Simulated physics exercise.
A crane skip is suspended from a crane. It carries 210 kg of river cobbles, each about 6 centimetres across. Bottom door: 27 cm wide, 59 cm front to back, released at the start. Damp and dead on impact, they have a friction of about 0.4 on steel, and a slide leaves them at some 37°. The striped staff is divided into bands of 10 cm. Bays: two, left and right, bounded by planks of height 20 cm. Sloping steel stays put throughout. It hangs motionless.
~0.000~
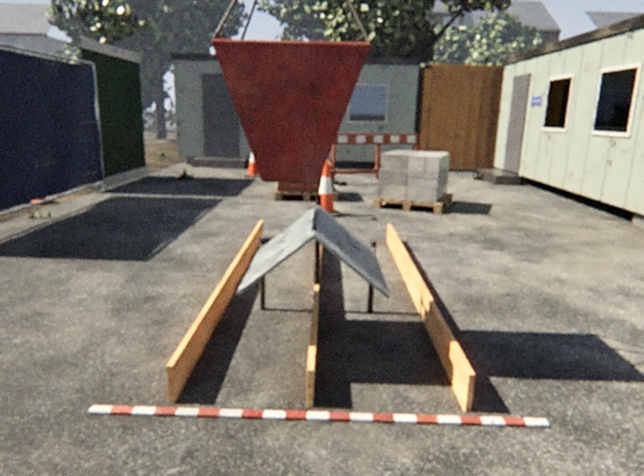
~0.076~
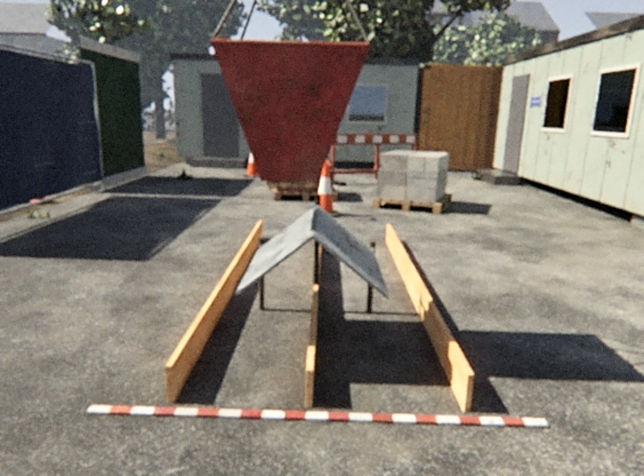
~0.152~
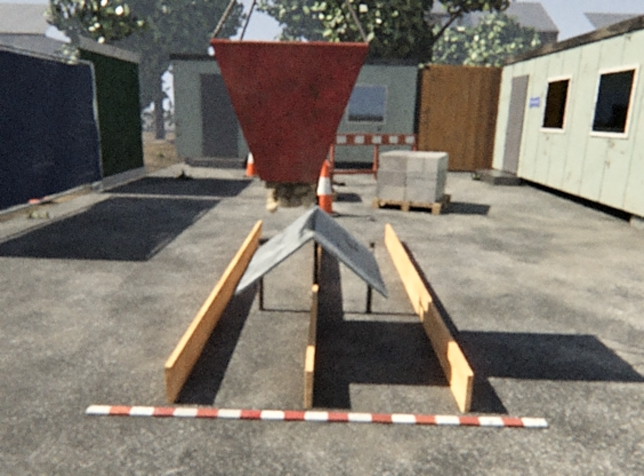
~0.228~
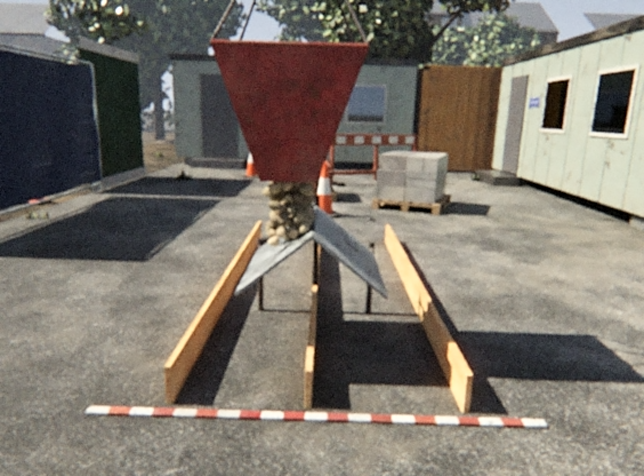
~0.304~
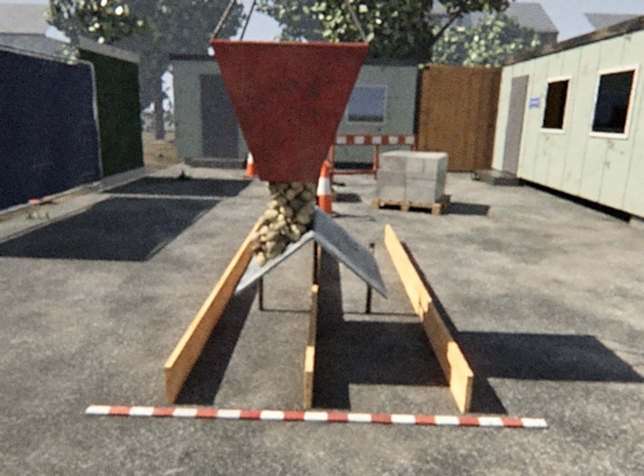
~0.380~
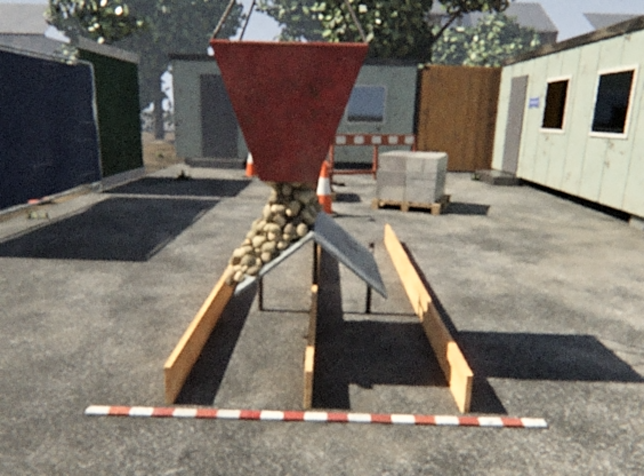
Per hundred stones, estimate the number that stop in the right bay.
Roughly 4 of every hundred stones stop there.
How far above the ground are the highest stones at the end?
Some 24 cm up.
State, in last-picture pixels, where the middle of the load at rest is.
Centre position approx (210, 338).
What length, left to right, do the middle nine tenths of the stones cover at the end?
Some 110 cm left to right.
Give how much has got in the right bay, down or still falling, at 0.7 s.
0 %.
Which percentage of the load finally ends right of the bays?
I'd say close to 0 per cent of the load ends there.
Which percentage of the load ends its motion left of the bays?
Load share: Around 45 %.
After 0.7 s, 35 % in the crane skip, 31 % on the steel, 6 % falling or lying left of the bays, 27 % falling or lying in the left bay; the stones farthest right are at (344, 196).
After 1.1 s, 0 % in the crane skip, 28 % on the steel, 24 % falling or lying left of the bays, 46 % falling or lying in the left bay, 2 % falling or lying in the right bay; the stones farthest right are at (422, 333).
After 1.7 s, 0 % in the crane skip, 45 % falling or lying left of the bays, 52 % falling or lying in the left bay, 4 % falling or lying in the right bay; the stones farthest right are at (432, 346).
After 2.6 s, 0 % in the crane skip, 45 % falling or lying left of the bays, 51 % falling or lying in the left bay, 4 % falling or lying in the right bay; the stones farthest right are at (430, 350).
After 4.5 s, 0 % in the crane skip, 45 % left of the bays, 51 % in the left bay, 4 % in the right bay; the stones farthest right are at (430, 350).
